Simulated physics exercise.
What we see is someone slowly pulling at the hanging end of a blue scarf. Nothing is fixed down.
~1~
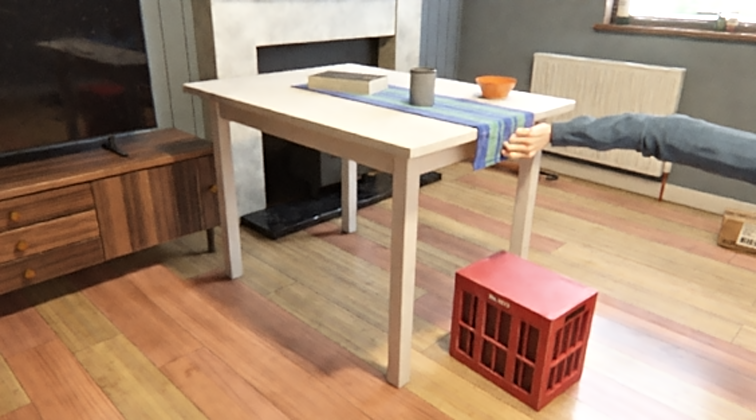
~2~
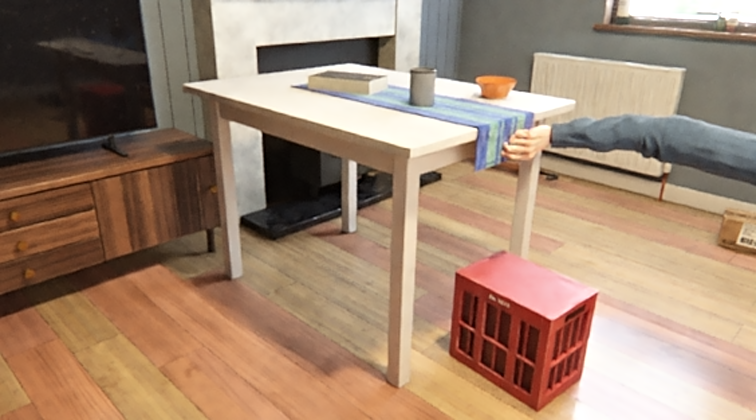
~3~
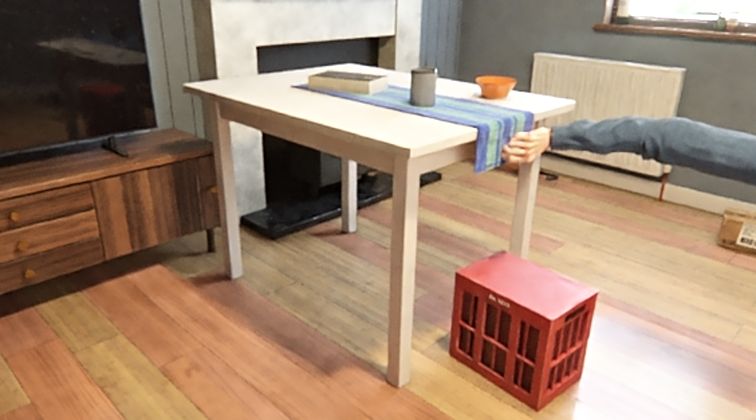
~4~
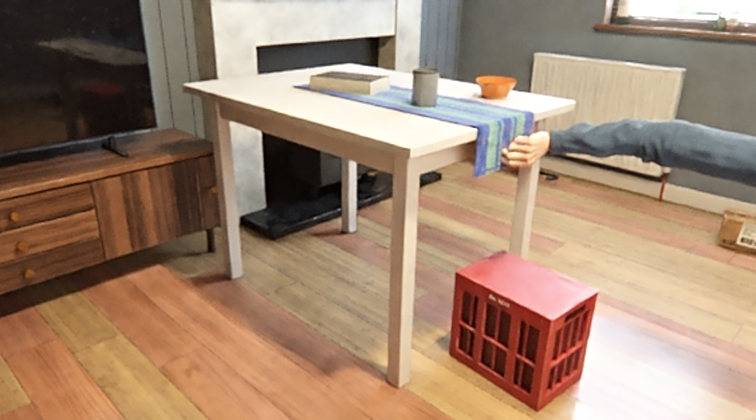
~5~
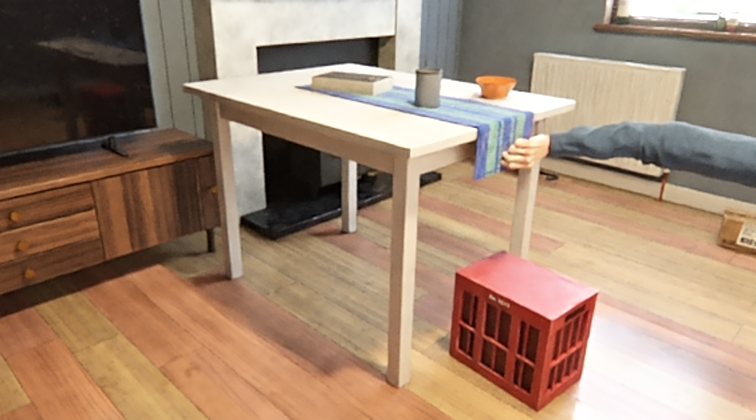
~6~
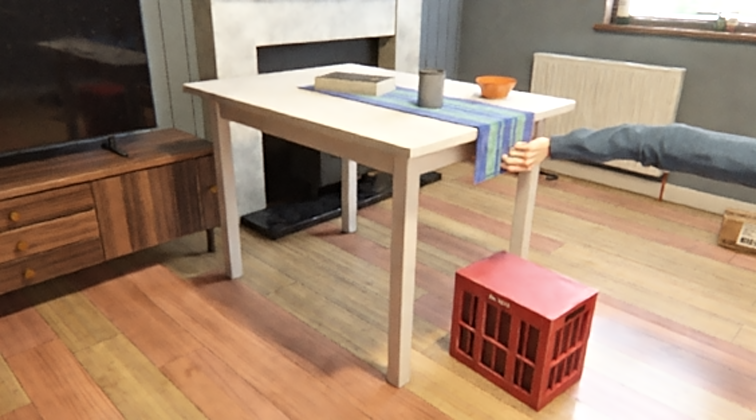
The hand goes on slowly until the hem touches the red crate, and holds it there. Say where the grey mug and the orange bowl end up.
The grey mug falls off. The orange bowl remains up there.
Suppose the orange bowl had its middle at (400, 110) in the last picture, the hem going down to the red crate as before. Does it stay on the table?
It stays on.
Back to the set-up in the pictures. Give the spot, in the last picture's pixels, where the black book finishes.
It ends at (426, 97).
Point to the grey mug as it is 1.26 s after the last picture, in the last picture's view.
Around (514, 116).
Then, 0.56 s on from there, hem going down; mug carried along near (463, 95); bowl in place.
Then, 1.26 s on from there, hem going down; mug tipping at the edge near (514, 116); bowl in place.
In the end, hem on the crate; mug down below near (529, 257); bowl in place. The grey mug goes over the edge and the orange bowl keeps clear of the edge.
